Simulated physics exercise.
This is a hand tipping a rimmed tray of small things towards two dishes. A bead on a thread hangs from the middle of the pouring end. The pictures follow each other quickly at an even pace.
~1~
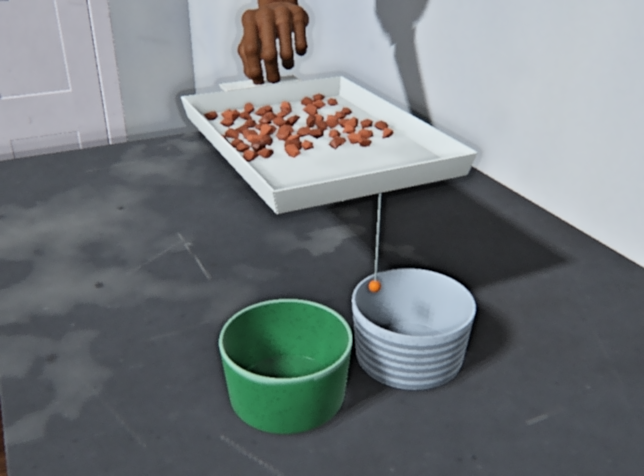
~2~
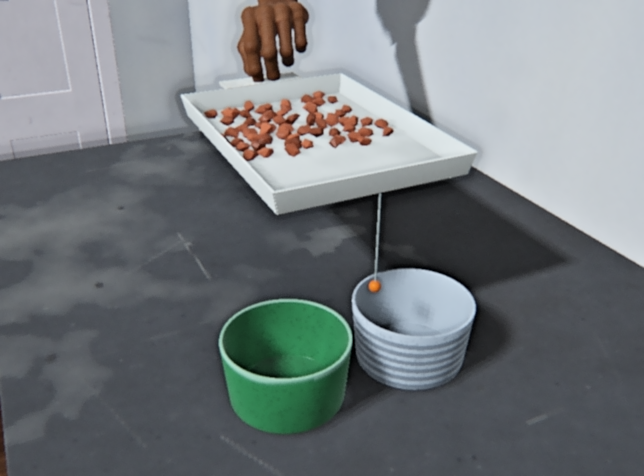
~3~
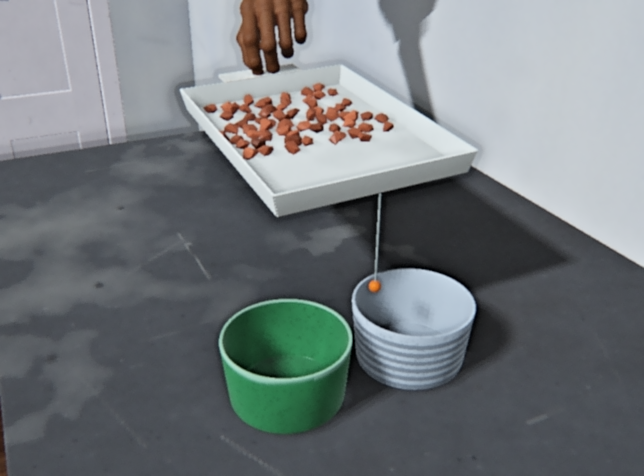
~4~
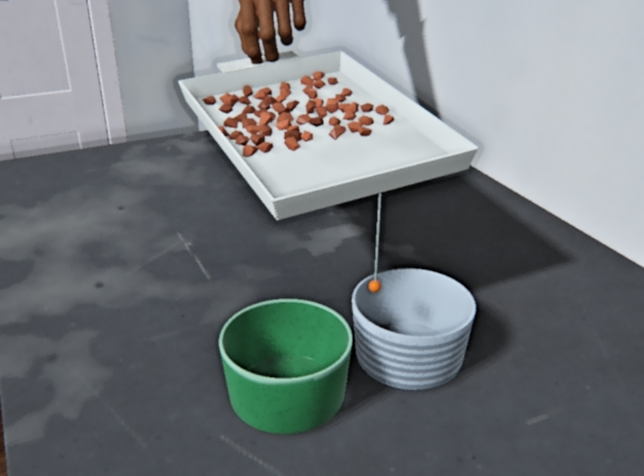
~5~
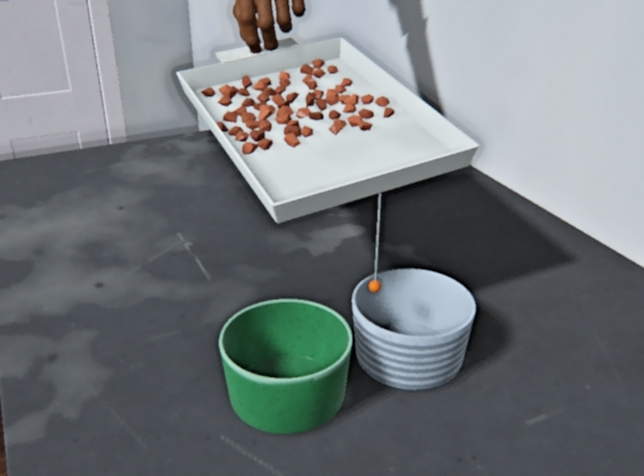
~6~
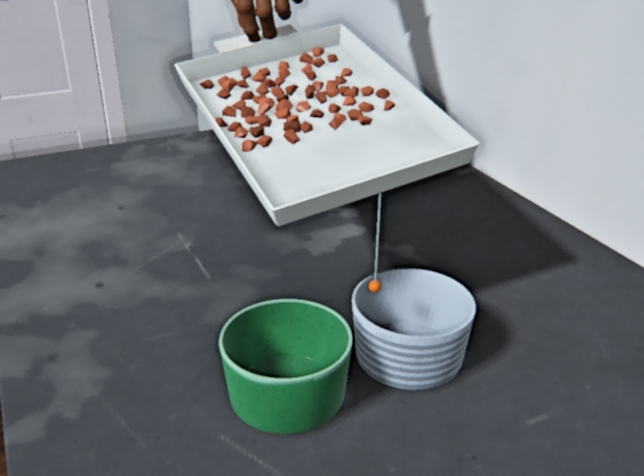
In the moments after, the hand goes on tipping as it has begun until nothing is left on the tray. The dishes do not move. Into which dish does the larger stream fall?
The left-hand one ends fuller.
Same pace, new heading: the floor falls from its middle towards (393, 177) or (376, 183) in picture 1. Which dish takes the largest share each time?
One: The right dish. Two: The dish on the right.
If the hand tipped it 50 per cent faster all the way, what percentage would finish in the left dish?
Near 100 %.
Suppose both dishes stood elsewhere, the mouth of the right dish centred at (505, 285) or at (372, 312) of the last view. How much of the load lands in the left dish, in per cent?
Near 10 % and 40 %.
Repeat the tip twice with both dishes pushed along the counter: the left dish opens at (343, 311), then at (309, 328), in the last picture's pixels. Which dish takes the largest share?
The first try: The left-hand dish. The second: The left dish.
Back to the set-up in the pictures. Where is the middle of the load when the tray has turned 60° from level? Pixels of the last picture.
Around (298, 184).
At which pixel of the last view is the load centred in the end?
At about (288, 382).
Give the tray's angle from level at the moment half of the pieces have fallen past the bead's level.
Around 105° of tilt.
Just after the last frame, tray tipped steeply; almost all on the tray; just a few in the left dish; just a few in the air.
A moment on, tray tipped past a quarter turn; roughly two thirds on the tray; roughly a quarter in the left dish; about a tenth in the air.
Further on, tray tipped past a quarter turn; almost all in the left dish; just a few in the right dish.
When it is over, tray tipped past a quarter turn; almost all in the left dish; just a few in the right dish.
